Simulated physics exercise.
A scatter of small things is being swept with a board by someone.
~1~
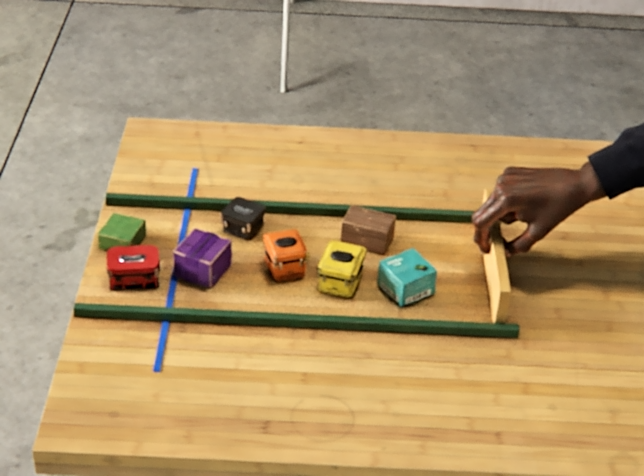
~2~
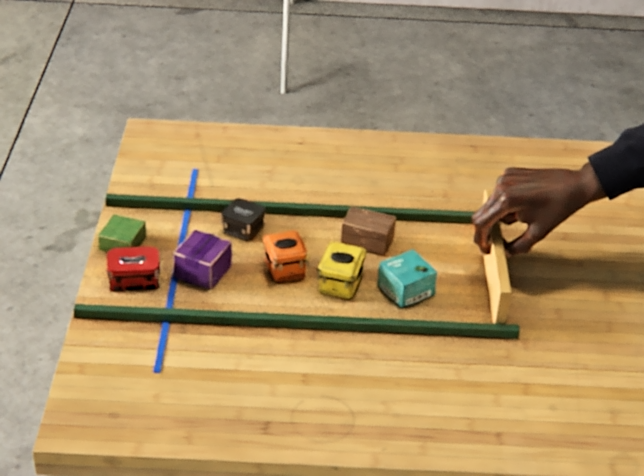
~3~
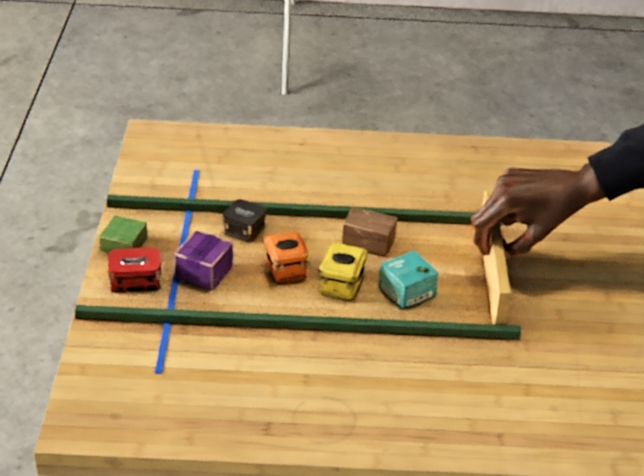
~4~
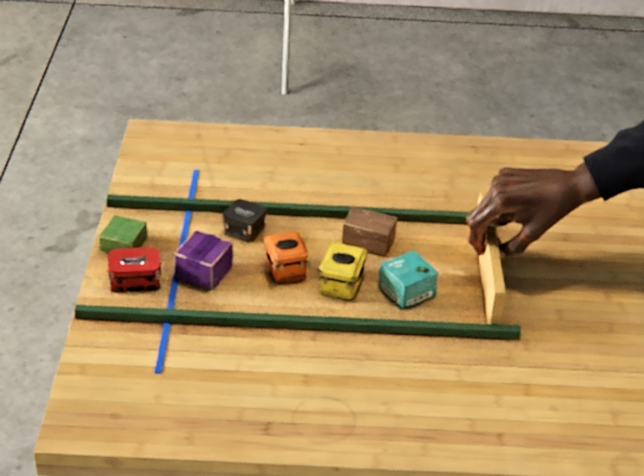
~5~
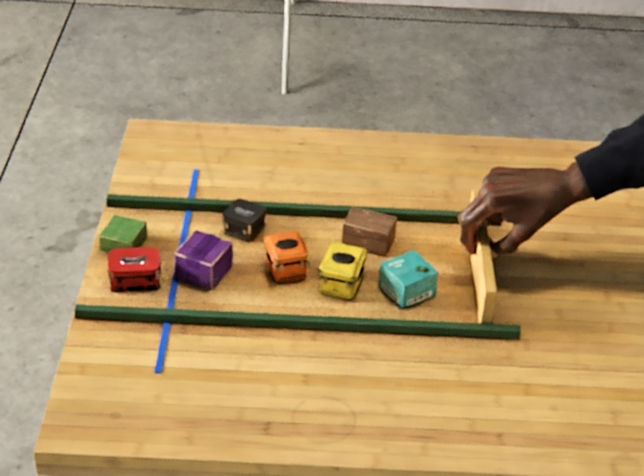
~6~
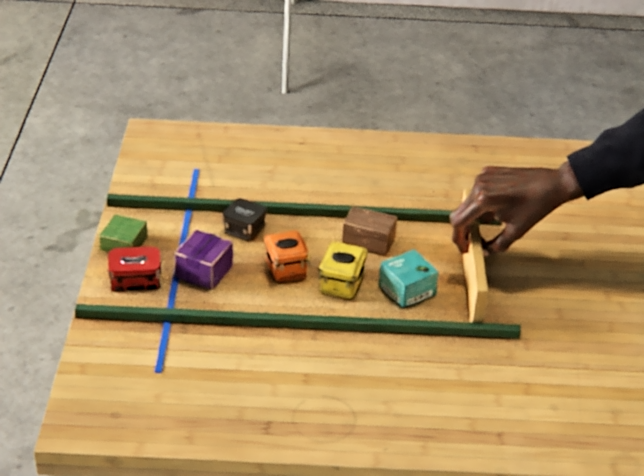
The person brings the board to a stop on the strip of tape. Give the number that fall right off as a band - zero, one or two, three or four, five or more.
Lost: More than two, under five.
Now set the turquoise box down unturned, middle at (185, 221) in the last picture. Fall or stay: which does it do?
Placed like that, it is safe.
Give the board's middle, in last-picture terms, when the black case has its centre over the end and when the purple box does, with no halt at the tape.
For the black case at (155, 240), for the purple box at (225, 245).
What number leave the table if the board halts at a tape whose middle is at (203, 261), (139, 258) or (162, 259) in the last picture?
In order, the counts are 3, 6 and 4.
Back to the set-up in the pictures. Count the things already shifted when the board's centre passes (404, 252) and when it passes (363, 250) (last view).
So 2, and at the other place 4.
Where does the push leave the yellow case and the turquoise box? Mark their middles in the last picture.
In order, first (116, 256), then (156, 259).
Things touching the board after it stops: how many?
That makes 2.
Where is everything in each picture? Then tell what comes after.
The first frame shows green block (122, 234); red case (133, 268); purple box (203, 258); board (494, 256); tape (178, 259).
The second frame shows red case (134, 269); yellow case (342, 271).
The third frame shows purple box (204, 260); board (494, 257).
The fourth frame shows green block (123, 236); black case (245, 221).
The fifth frame shows red case (135, 270); orange case (286, 257).
The sixth frame shows green block (123, 235); red case (135, 269); purple box (204, 259); board (473, 255); tape (179, 260).
Early on, none off yet; green block at rest near (123, 235); red case at rest near (135, 269); purple box at rest near (204, 259).
A while later, none off yet; green block at rest near (123, 235); red case travelled about its own width near (90, 273); purple box travelled about its own width near (136, 258).
Finally, the number that fall off is three or four; lost, orange case, purple box, red case and green block.
